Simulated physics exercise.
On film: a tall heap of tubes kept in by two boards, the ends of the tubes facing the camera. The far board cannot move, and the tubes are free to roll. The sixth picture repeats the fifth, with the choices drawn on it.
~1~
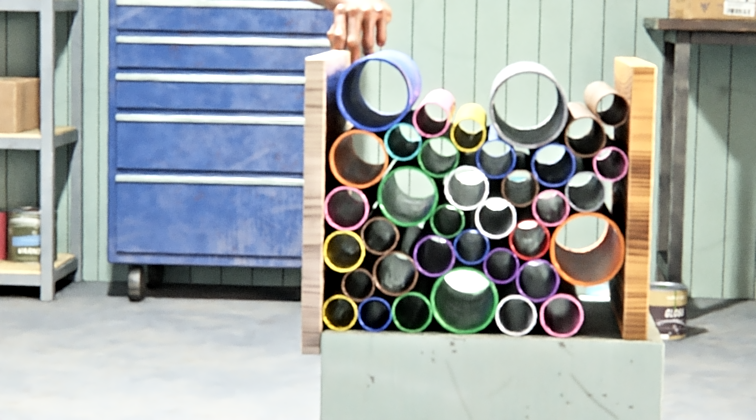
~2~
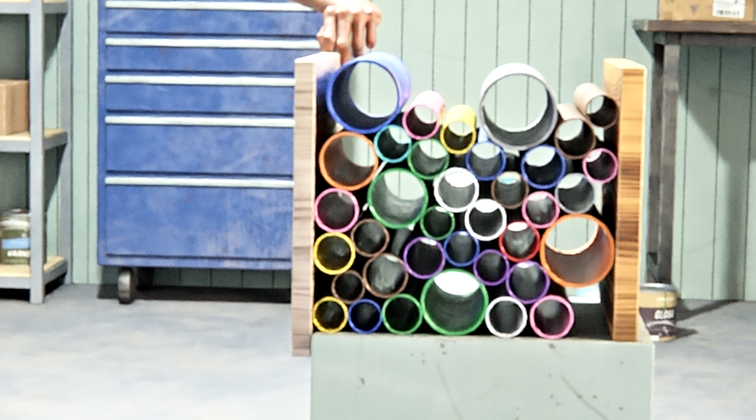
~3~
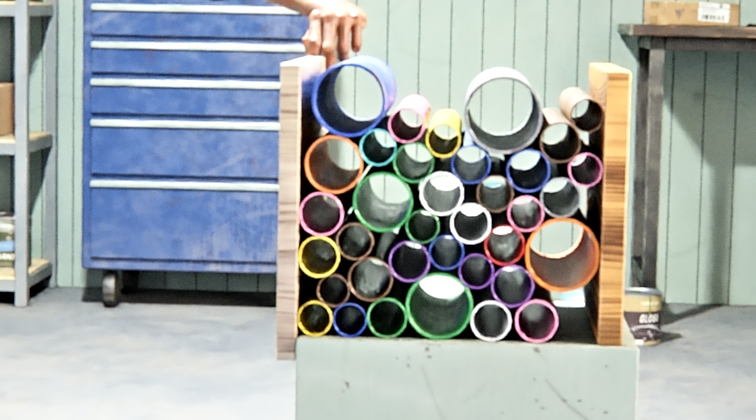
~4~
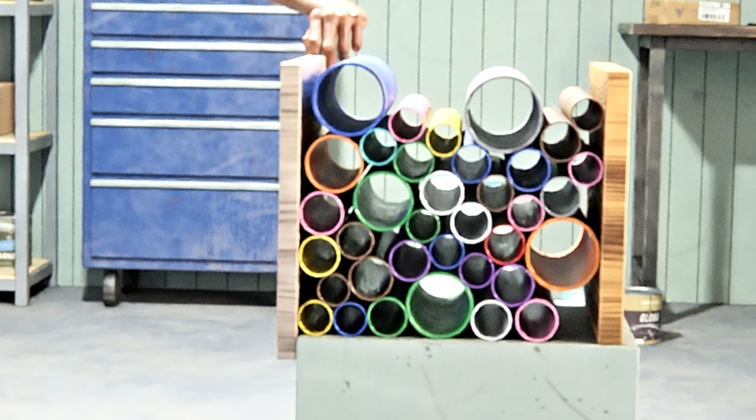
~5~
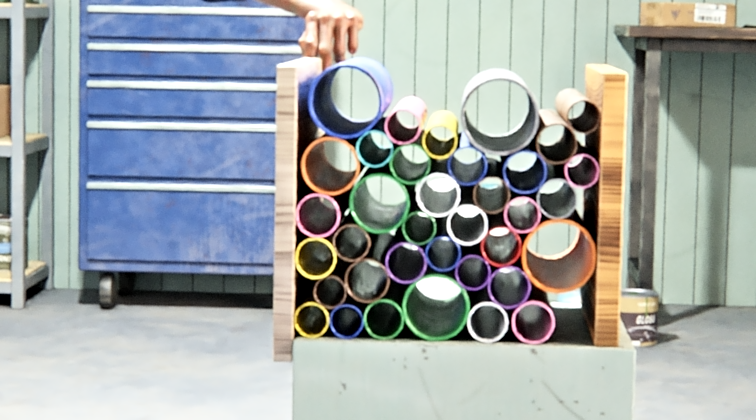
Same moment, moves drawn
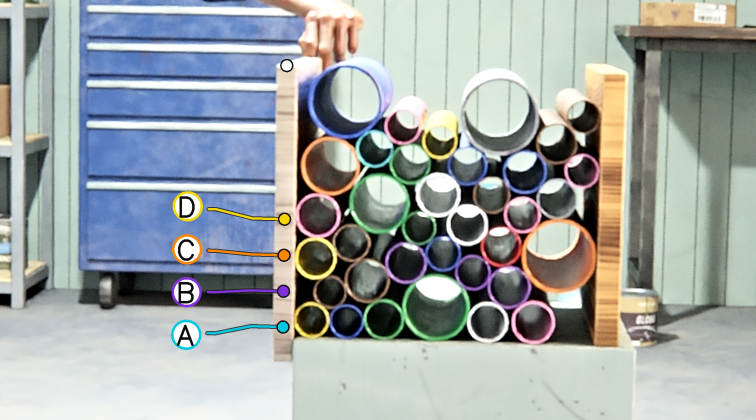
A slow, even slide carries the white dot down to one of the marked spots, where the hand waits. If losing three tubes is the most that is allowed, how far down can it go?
Stop at D.
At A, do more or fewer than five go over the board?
More than five.
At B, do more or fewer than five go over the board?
It loses more than five.
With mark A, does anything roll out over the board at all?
Yes, at A.
On the marked copy, A at (283, 327); B at (284, 291); C at (284, 255); D at (285, 219); the white dot at (287, 66).
With D. Early on, top of the board (296, 135).
Further on, top of the board (295, 214).
At the end, top of the board (295, 218), none out over the board.
As for the rest, A more than three out over the board; B more than three out over the board; C more than three out over the board.
